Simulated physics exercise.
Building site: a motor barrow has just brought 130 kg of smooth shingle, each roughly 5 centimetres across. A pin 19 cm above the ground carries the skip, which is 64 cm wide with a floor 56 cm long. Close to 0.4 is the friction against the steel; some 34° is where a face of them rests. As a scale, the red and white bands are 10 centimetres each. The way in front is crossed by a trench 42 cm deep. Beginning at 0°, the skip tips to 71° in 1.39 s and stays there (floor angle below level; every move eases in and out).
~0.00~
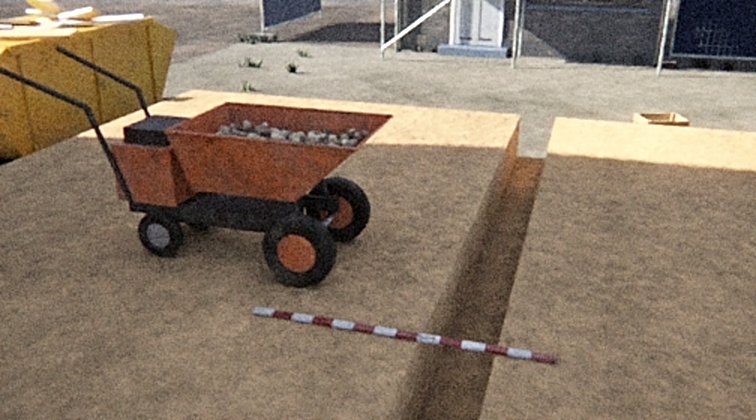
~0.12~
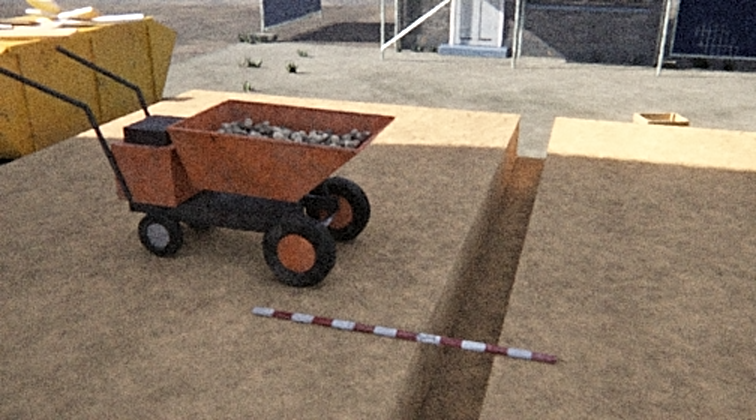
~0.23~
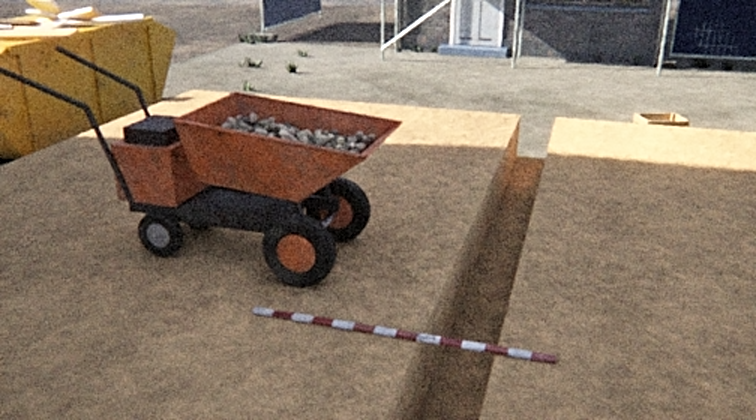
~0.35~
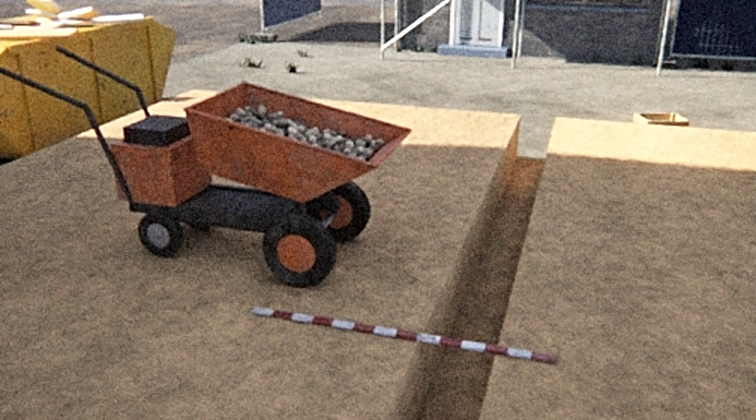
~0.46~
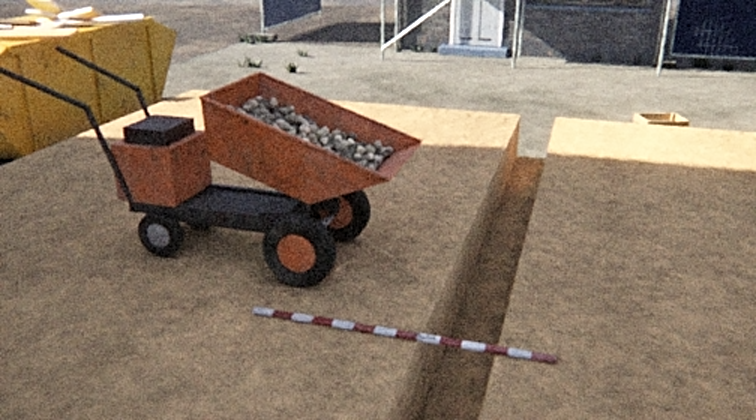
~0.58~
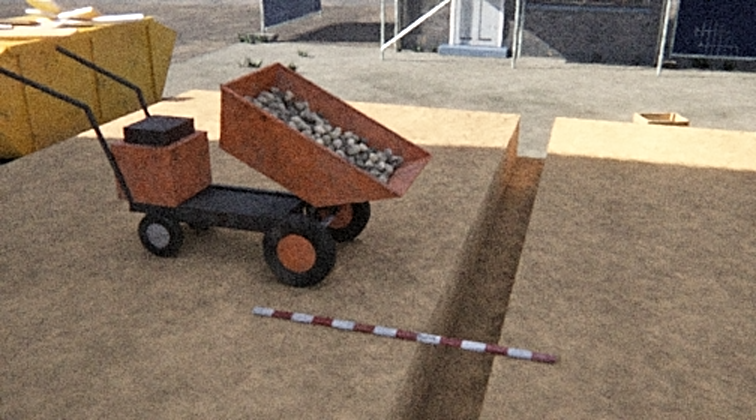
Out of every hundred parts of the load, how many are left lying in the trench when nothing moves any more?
Around 100 in every hundred.
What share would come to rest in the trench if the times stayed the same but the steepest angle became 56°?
In that case near 100 per cent.
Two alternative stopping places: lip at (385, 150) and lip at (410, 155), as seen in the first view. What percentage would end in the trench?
Close to 85 percent in the first case, 50 percent in the second.
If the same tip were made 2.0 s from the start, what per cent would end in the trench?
About 100 percent, I'd say.
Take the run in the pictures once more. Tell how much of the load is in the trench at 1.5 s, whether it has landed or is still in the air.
By then, around 65 percent.
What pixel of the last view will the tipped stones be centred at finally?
Their centre sits close to (478, 338).
After 1.0 s the floor is at 60°; 100 % in the skip; the foremost stones are at (432, 242).
After 1.5 s the floor is at 71°; 34 % in the skip, 1 % short of the trench, 65 % in the trench; the foremost stones are at (506, 331).
After 1.8 s the floor is at 71°; 4 % in the skip, 1 % short of the trench, 95 % in the trench; the foremost stones are at (520, 341).
After 3.8 s the floor is at 71°; 0 % in the skip, 100 % in the trench; the foremost stones are at (530, 335).
